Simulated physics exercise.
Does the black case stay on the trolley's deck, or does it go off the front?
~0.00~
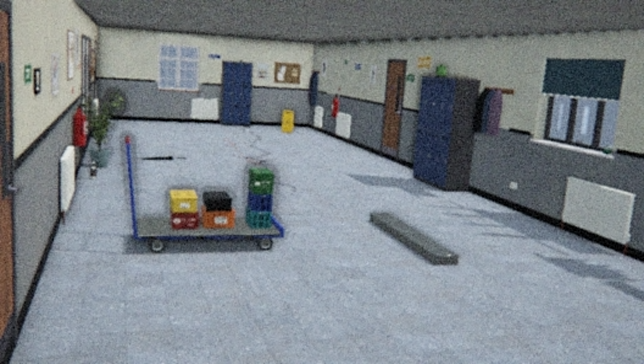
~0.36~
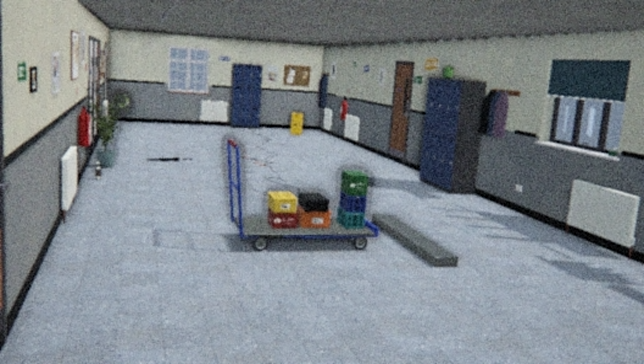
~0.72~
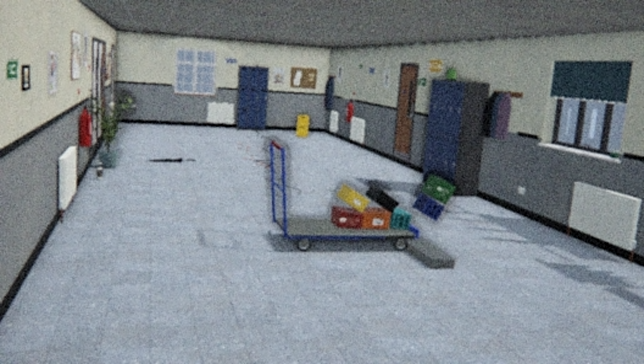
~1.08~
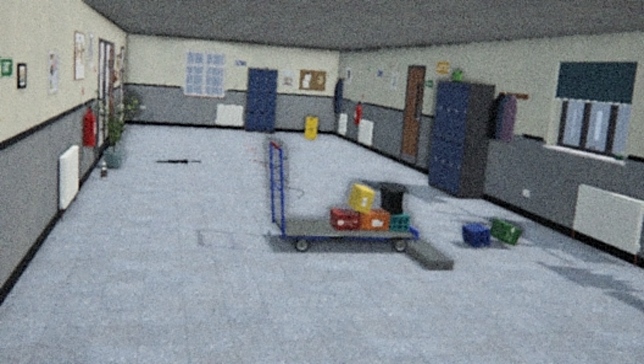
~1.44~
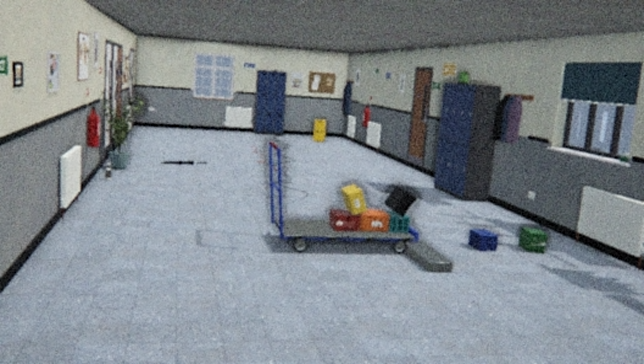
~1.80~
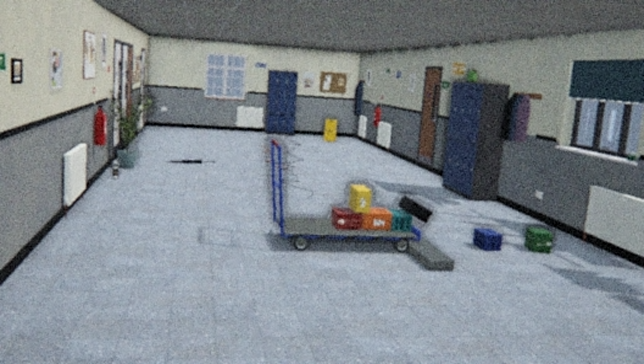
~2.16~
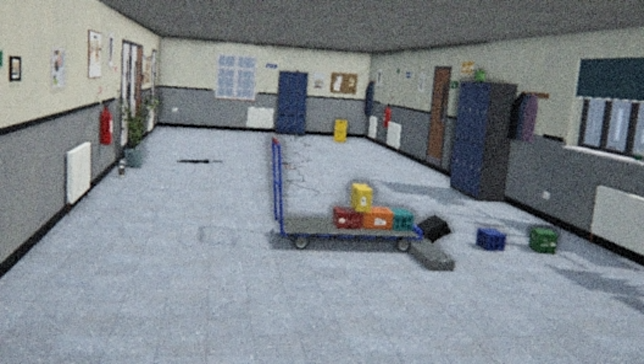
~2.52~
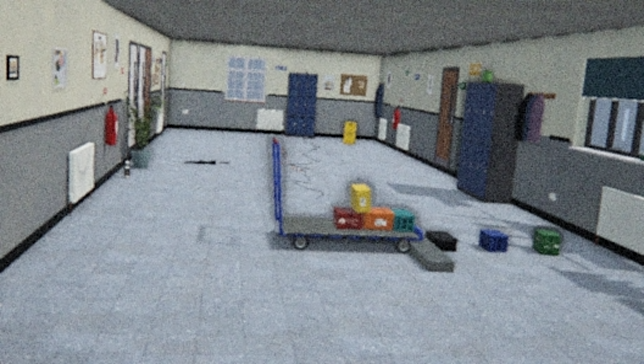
It goes off the front. After tipping slowly over the edge, it ends up on the floor just beyond the trolley, near the blue box.
